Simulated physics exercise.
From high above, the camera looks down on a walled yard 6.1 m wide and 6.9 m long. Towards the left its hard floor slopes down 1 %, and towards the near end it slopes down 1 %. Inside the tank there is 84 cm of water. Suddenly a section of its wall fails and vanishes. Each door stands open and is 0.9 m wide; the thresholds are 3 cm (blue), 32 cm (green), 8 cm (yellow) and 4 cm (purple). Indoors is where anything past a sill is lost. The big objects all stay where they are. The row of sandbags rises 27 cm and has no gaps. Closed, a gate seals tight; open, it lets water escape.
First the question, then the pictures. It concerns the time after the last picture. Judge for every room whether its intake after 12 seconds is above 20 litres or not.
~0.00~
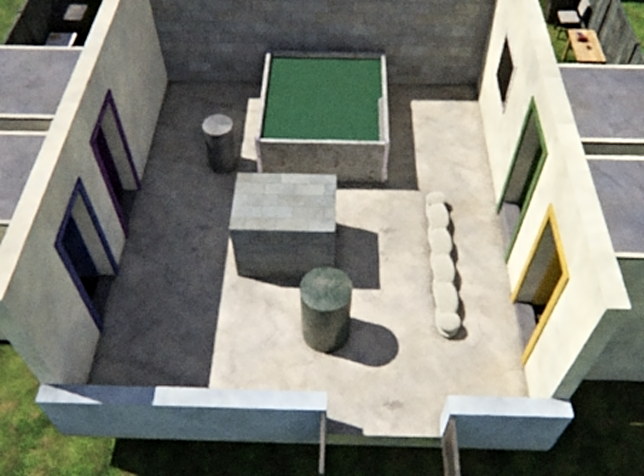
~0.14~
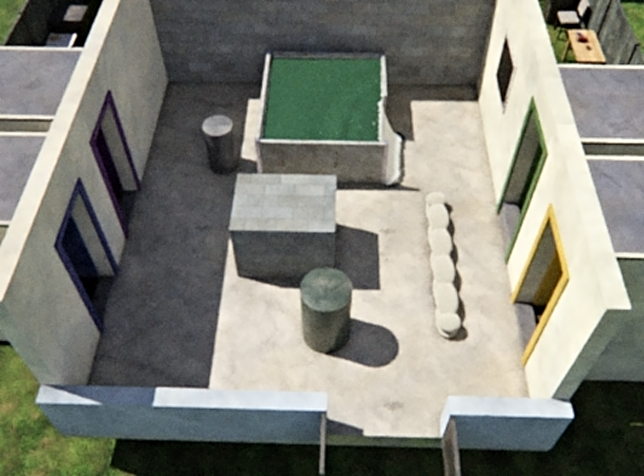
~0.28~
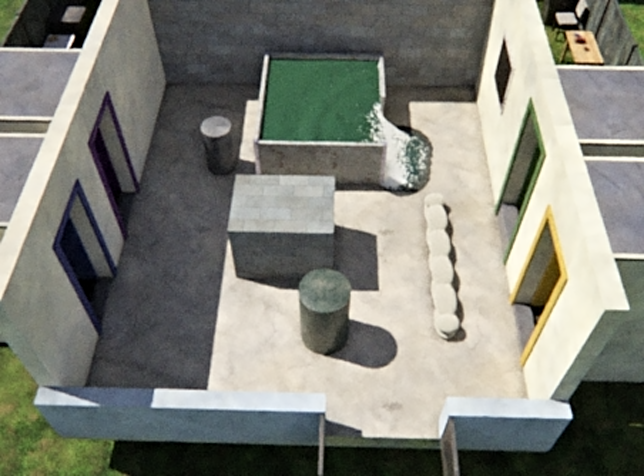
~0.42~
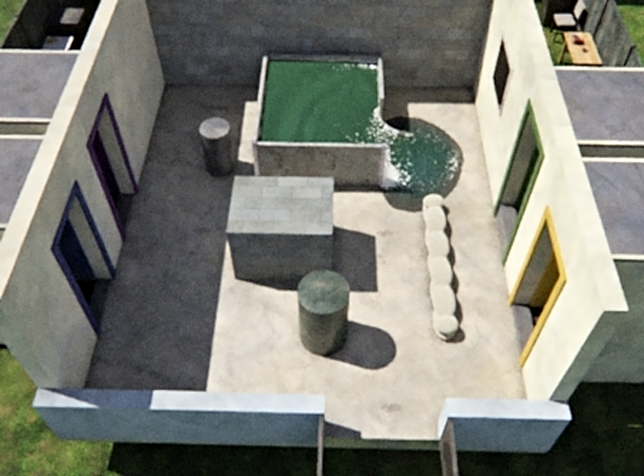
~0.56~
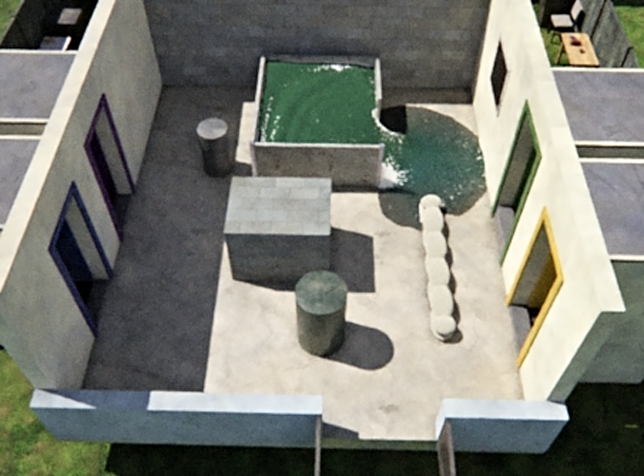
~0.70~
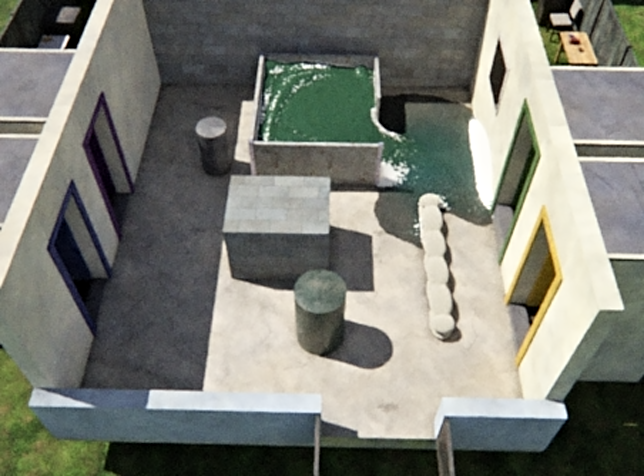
My prediction: At the blue door the amount will overshoot the limit; at the green door the amount will not overshoot the limit; at the yellow door the amount will overshoot the limit; at the purple door the amount will overshoot the limit.
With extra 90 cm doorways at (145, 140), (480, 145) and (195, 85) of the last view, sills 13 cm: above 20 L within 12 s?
Per doorway, in order: Insufficient / sufficient / insufficient.
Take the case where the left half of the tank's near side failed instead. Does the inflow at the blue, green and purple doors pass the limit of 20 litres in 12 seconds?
Blue: Exceeding the limit; green: Within the limit; purple: Exceeding the limit.
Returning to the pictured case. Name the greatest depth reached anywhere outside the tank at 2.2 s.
It tops out at some 46 cm.
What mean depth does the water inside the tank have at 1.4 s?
Roughly 57 centimetres.
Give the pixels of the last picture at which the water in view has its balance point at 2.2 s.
(370, 158).
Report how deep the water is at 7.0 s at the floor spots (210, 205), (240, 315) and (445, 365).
1, 2, 14 cm.
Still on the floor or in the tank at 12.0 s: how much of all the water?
80 %.
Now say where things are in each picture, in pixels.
The first frame shows the tank at (324, 98) is whole and still, 84 cm deep.
In the second frame, water pours out at (382, 143) and has run 0.7 m, to (387, 185); typically 11 cm deep outside, 84 cm at the tank's back.
In the third frame, water pours out at (380, 147) and has run 1.0 m, to (423, 138); typically 13 cm deep outside, 84 cm at the tank's back.
In the fourth frame, the front is at (456, 149), 1.5 m from the gap at (378, 150); 2.4 m2 of floor is under water; 84 cm left at the back of the tank.
In the fifth frame, the front is at (486, 184), 2.0 m from the gap at (376, 150); 4.2 m2 of floor is under water; 80 cm left at the back of the tank.
In the sixth frame, the front is at (491, 217), 2.3 m from the gap at (375, 149); 5.2 m2 of floor is under water; 70 cm left at the back of the tank.
After 1.4 s water covers 20 % of the floor and is deepest (54 cm) near (479, 190); blue door not reached, green door 25 cm at the sill, 0 L in, yellow door not reached, purple door not reached.
After 2.2 s water covers 35 % of the floor and is deepest (46 cm) near (463, 94); blue door not reached, green door 25 cm at the sill, 1 L in, yellow door 7 cm at the sill, 0 L in, purple door not reached.
After 3.5 s water covers 45 % of the floor and is deepest (38 cm) near (477, 422); blue door not reached, green door 18 cm at the sill, 2 L in, yellow door 14 cm at the sill, 1 L in, purple door not reached.
After 7.0 s water covers 85 % of the floor and is deepest (25 cm) near (504, 422); blue door 8 cm at the sill, 18 L in, green door 13 cm at the sill, 2 L in, yellow door 13 cm at the sill, 43 L in, purple door 3 cm at the sill, 0 L in.
After 12.0 s water covers 95 % of the floor and is deepest (18 cm) near (74, 414); blue door 9 cm at the sill, 105 L in, green door 8 cm at the sill, 2 L in, yellow door 8 cm at the sill, 75 L in, purple door 8 cm at the sill, 62 L in.
